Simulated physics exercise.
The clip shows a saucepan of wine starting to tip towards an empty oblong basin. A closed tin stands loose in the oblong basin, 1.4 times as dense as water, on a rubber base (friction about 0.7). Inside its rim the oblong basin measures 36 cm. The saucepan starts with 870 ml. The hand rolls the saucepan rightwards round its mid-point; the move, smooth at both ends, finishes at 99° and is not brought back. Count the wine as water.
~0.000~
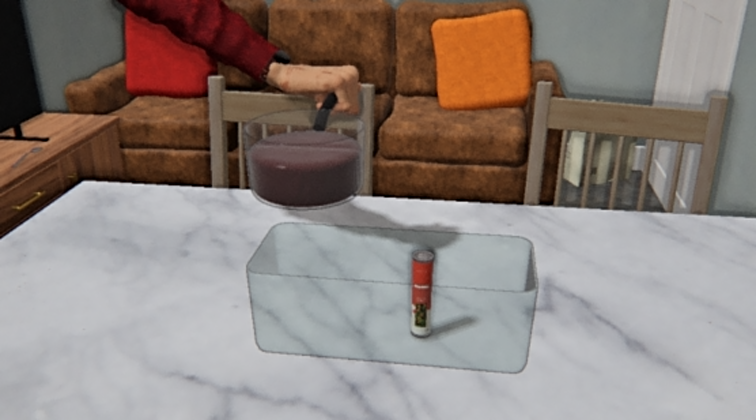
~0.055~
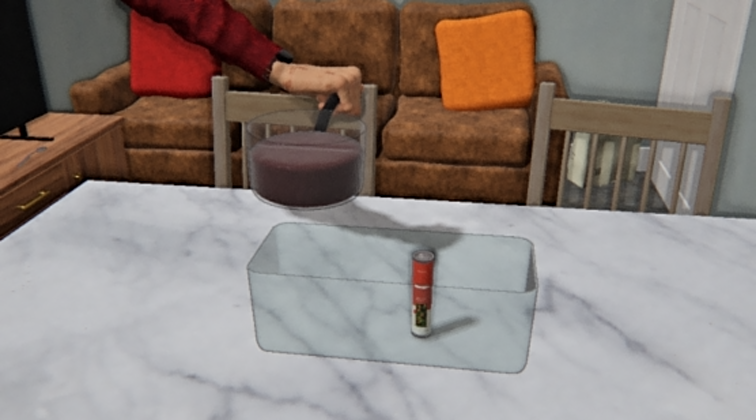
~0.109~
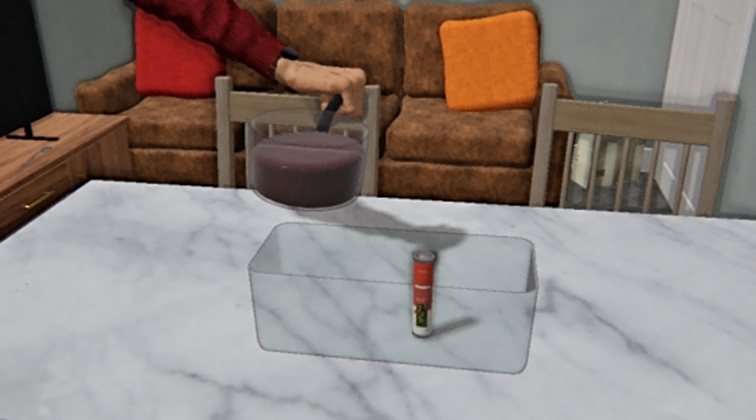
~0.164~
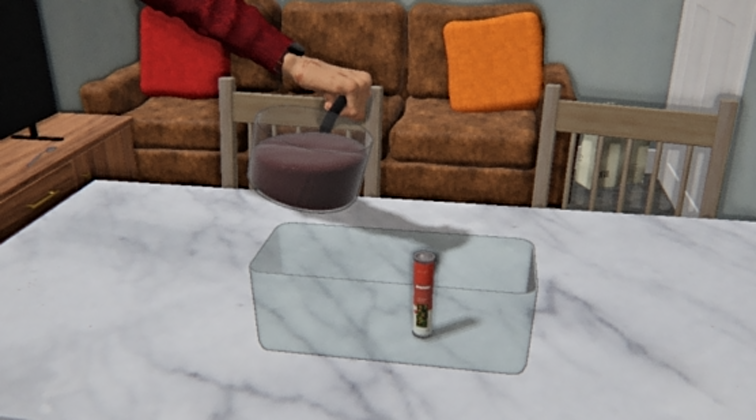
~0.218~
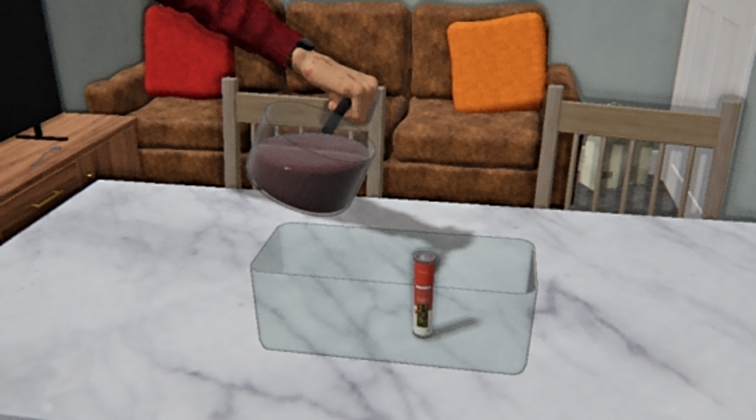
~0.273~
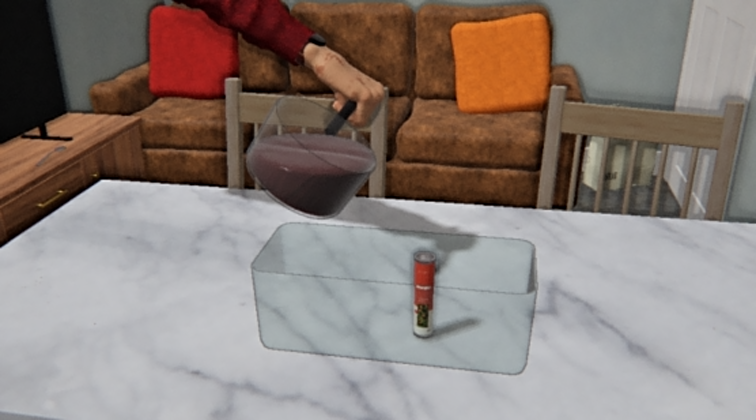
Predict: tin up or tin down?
It goes over.
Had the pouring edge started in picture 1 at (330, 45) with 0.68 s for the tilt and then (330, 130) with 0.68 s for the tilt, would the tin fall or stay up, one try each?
First it topples; then it stays up.
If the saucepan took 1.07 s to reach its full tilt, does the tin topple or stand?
The tin keeps standing.
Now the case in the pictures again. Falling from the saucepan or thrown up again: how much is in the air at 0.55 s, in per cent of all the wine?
Near 36 in a hundred.
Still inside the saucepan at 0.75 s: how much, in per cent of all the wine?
Near 12 in a hundred.
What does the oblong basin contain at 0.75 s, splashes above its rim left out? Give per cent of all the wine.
Some 80 per cent.
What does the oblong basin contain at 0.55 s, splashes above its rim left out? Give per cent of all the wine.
About 22 per cent.
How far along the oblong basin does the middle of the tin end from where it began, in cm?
Some 8.0 cm.
By 0.55 s the tilt is 90° and 40 per cent is still to pour; the tin stands where it began.
By 0.75 s the tilt is 99° and 12 per cent is still to pour; the tin leans 7°.
By 0.95 s the tilt is 99° and 3 per cent is still to pour; the tin leans 37°.
By 1.18 s the tilt is 99° and 1 per cent is still to pour; the tin lies on its side.
At rest the tin lies on its side.
